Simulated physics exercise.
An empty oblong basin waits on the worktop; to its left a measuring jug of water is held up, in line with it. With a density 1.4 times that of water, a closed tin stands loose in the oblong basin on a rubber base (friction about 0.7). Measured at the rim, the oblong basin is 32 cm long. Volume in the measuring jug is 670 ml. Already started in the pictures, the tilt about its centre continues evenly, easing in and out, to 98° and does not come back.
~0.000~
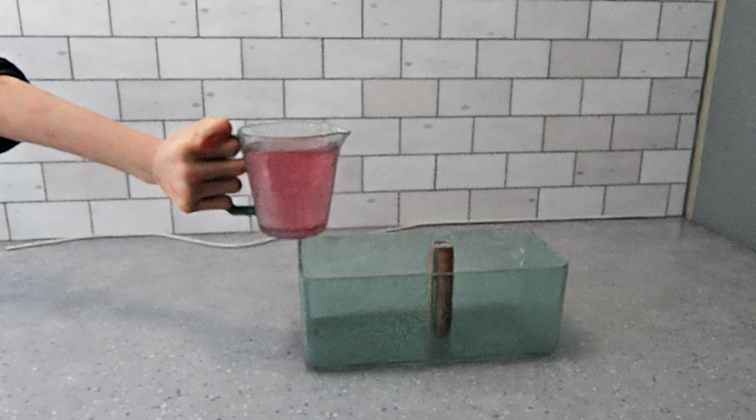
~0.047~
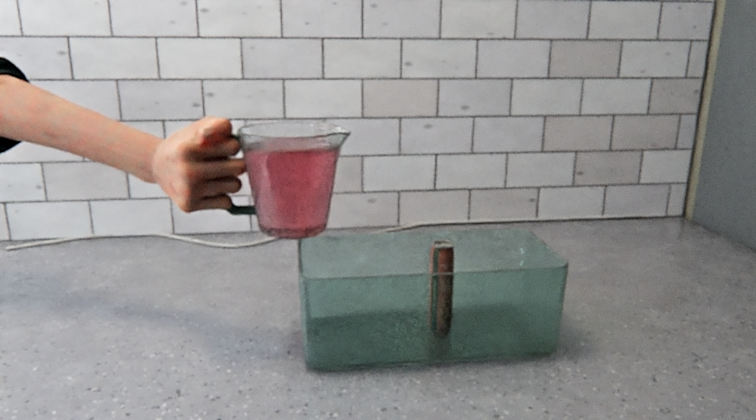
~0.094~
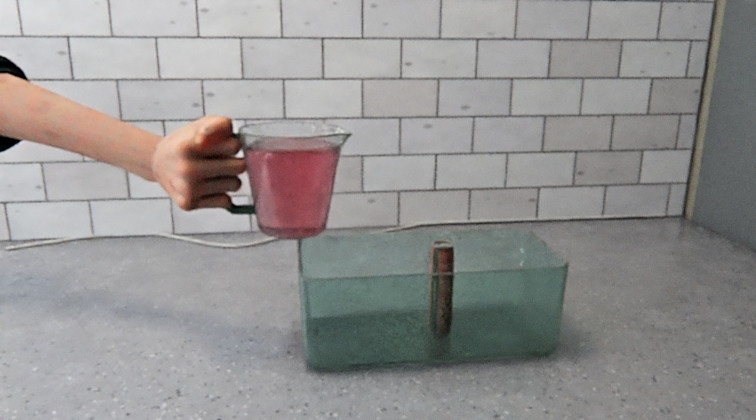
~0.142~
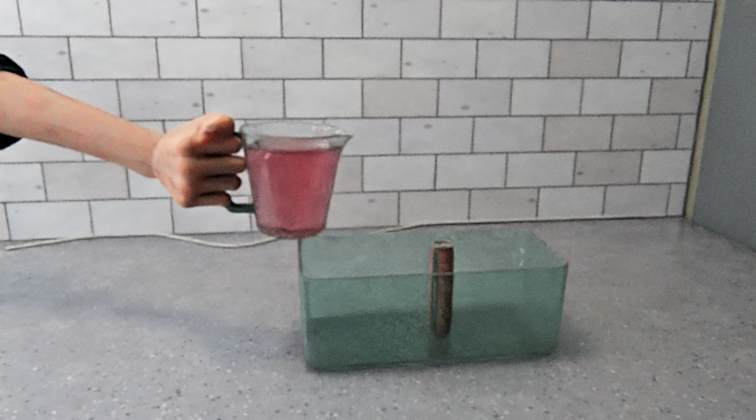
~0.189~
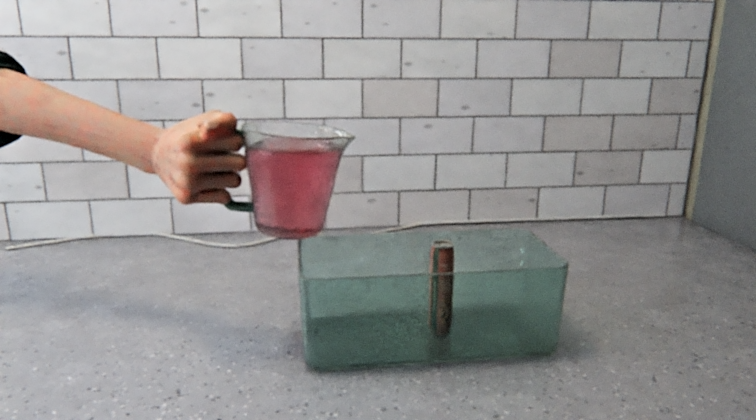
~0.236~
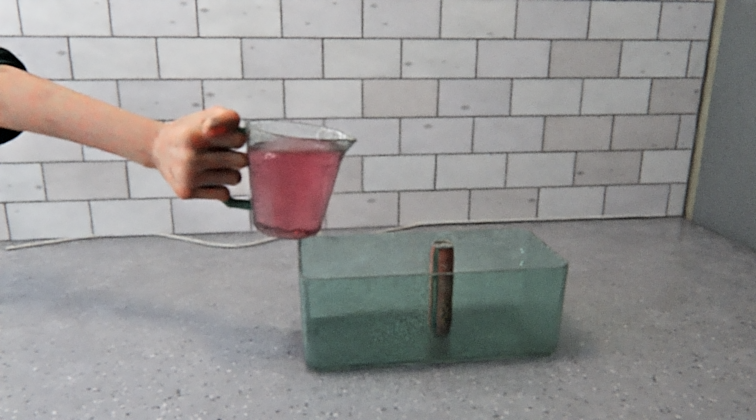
At the start, a hand from the left holds a clear measuring jug of pink liquid level and still, left of and above a clear greenish oblong basin with an upright narrow object inside. Then the hand tilts the jug slightly rightward, while the basin stays unmoved.
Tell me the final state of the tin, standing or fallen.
It stays on its base.
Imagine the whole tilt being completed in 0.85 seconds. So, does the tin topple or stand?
Result: Tin still standing.
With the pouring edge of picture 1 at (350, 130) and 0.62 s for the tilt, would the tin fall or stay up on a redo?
It does not tip.
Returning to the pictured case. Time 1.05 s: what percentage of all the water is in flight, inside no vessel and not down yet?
Something like 12 per cent of the total.
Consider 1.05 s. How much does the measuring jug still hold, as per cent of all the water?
About 30 per cent.
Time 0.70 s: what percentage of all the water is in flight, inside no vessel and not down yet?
About 14 per cent.
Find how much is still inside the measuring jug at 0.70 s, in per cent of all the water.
Roughly 82 per cent.
By 0.70 s the tilt is 55° and 82 per cent is still to pour; the tin stands where it began.
By 1.05 s the tilt is 89° and 30 per cent is still to pour; the tin stands where it began.
By 1.41 s the tilt is 98° and 2 per cent is still to pour; the tin stands where it began.
By 1.80 s the tilt is 98° and 0 per cent is still to pour; the tin stands where it began.
At rest the tin stands where it began.
